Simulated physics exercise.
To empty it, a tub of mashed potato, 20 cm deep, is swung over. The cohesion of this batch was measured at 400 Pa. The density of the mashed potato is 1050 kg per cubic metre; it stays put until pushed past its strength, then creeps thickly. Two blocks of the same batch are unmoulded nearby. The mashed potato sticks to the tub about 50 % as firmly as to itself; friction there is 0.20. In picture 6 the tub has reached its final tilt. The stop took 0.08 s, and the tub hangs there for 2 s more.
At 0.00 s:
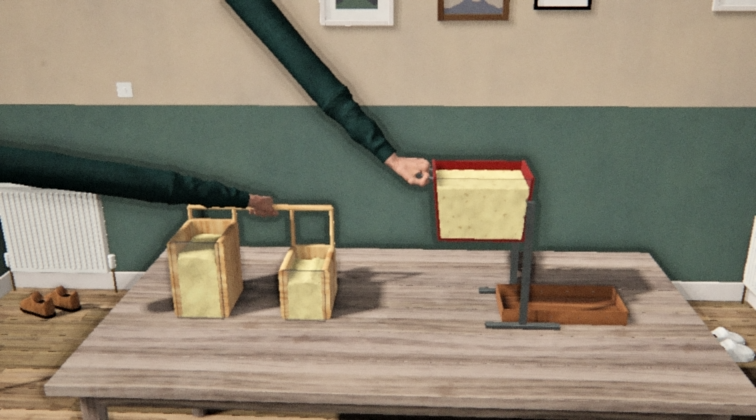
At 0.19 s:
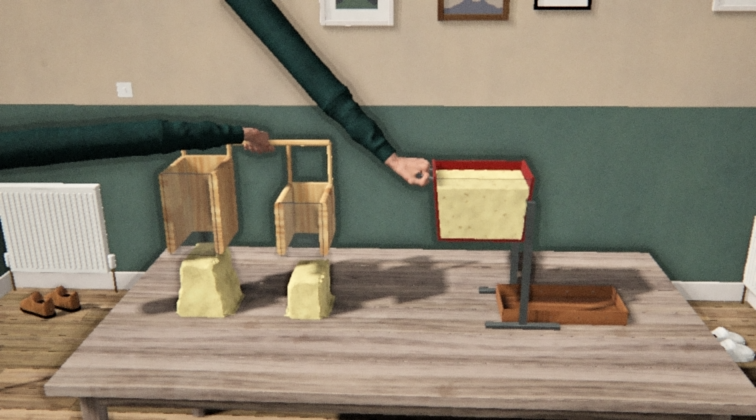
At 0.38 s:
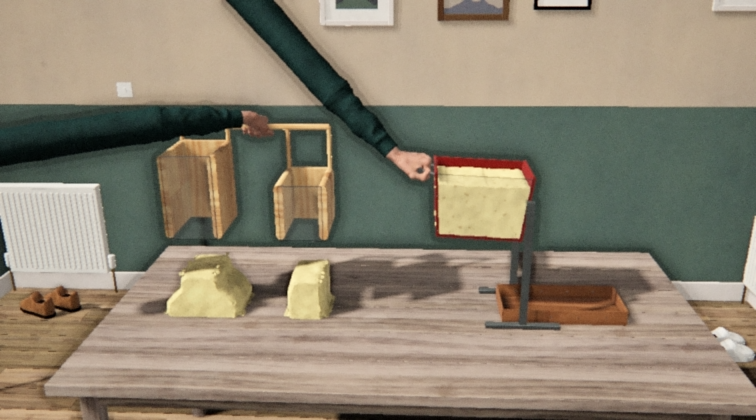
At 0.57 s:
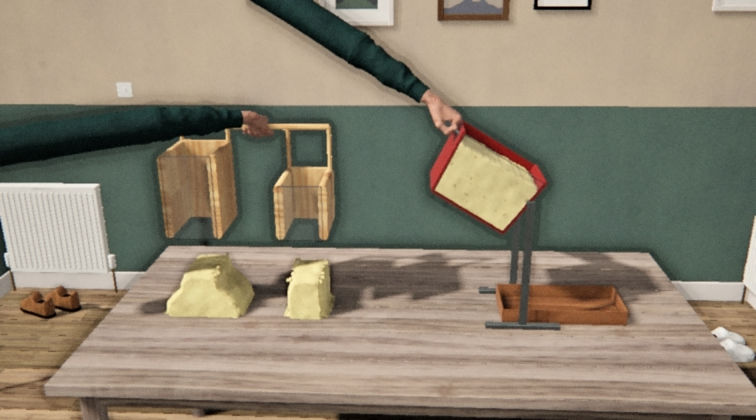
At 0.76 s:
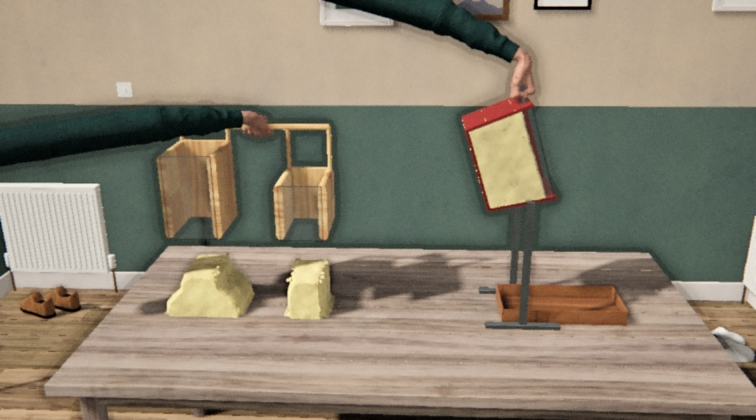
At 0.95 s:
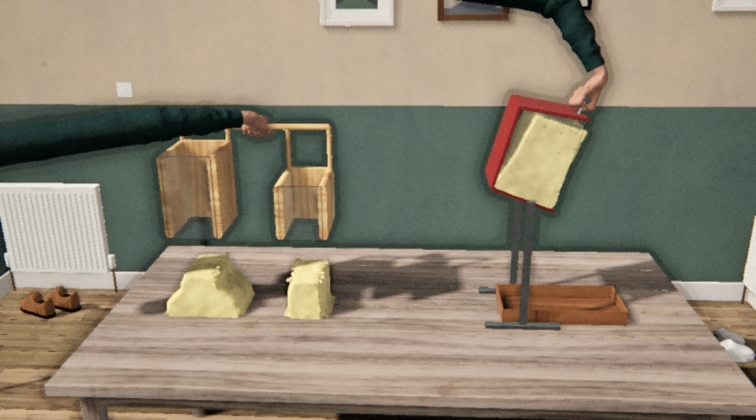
A hand lifted two wooden moulds off pale yellow mash, leaving two blocks that sagged, the left one more, then another hand swung a red tub of mash over to the right onto its side.
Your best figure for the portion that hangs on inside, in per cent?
About 0 %.
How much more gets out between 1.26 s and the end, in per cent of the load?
Near 2 %.
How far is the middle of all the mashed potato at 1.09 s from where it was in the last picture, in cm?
Roughly 13 cm.
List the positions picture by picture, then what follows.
The first frame shows handle-side rim at (437, 178), tilt 0 degrees; highest point of the mashed potato at (518, 188); test blocks 23 cm, 15 cm high (left to right).
The second frame shows handle-side rim at (437, 178), tilt 0 degrees; highest point of the mashed potato at (518, 188); test blocks 20 cm, 14 cm high (left to right).
The third frame shows handle-side rim at (438, 173), tilt 3 degrees; highest point of the mashed potato at (443, 184); test blocks 16 cm, 14 cm high (left to right).
The fourth frame shows handle-side rim at (466, 134), tilt 32 degrees; highest point of the mashed potato at (464, 146); test blocks 15 cm, 14 cm high (left to right).
The fifth frame shows handle-side rim at (533, 107), tilt 73 degrees; highest point of the mashed potato at (523, 114); test blocks 15 cm, 14 cm high (left to right).
The sixth frame shows handle-side rim at (588, 122), tilt 105 degrees; highest point of the mashed potato at (536, 117); test blocks 15 cm, 14 cm high (left to right).
By 1.09 s, the tub is at 105 degrees and holds 39 %.
By 1.26 s, the tub is at 105 degrees and holds 2 %.
By 1.43 s, the tub is at 105 degrees and holds 0 %.
By 1.60 s, the tub is at 105 degrees and holds 0 %.
By 2.95 s, at the end, the tub is at 105 degrees and holds 0 %.
